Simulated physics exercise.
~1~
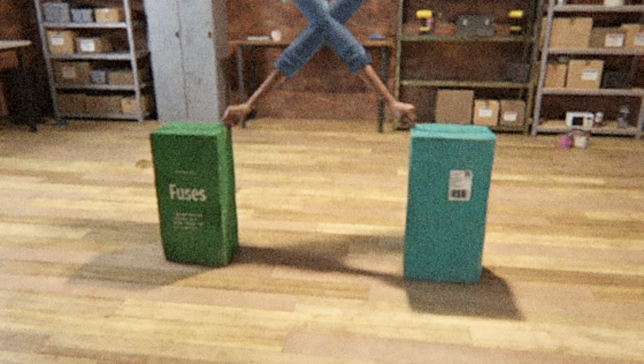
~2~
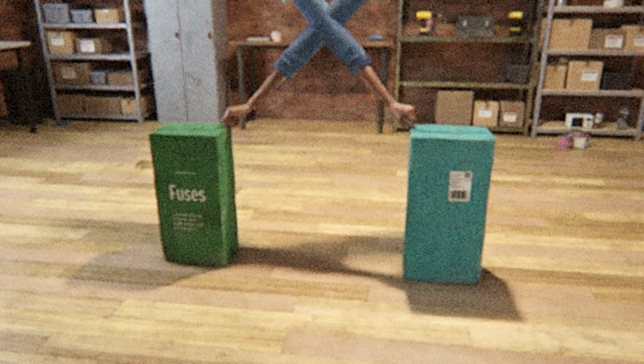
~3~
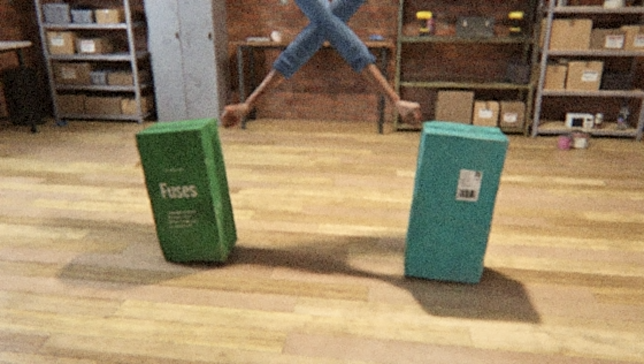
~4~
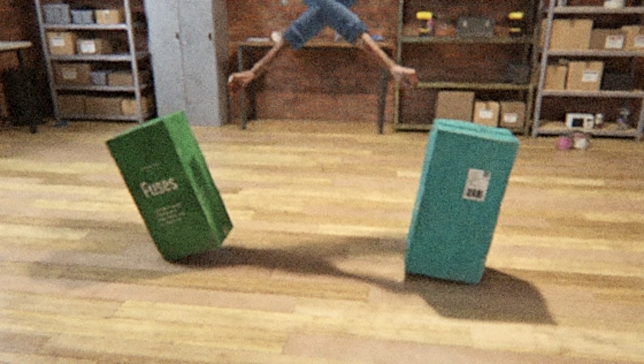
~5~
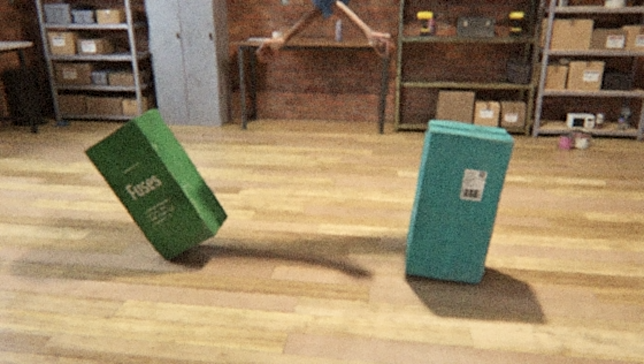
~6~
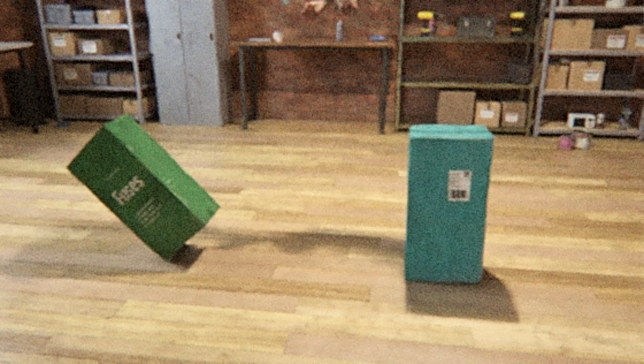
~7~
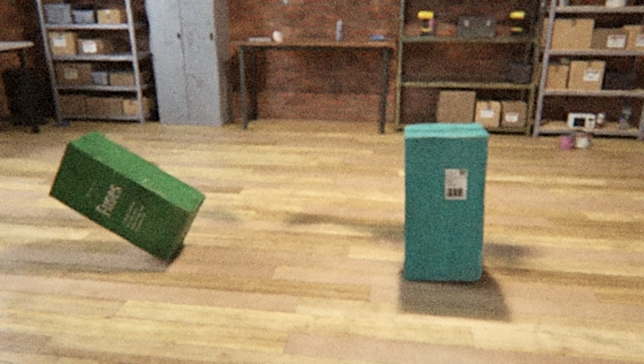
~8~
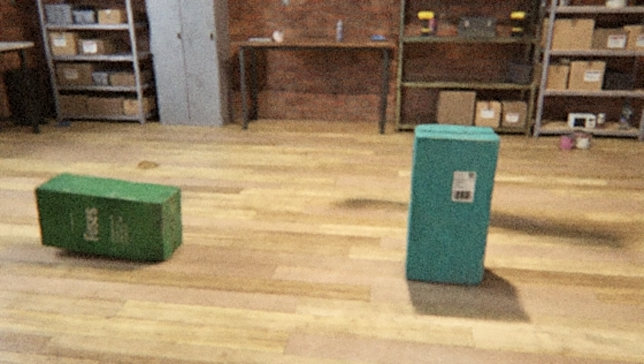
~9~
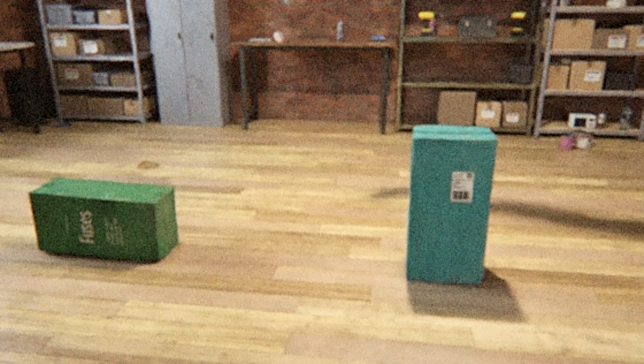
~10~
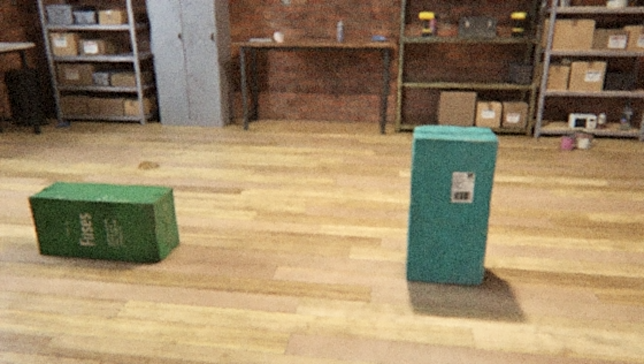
Green box toppling left onto its side after two hands shove tall boxes apart, while the turquoise parcel rocks and settles upright.
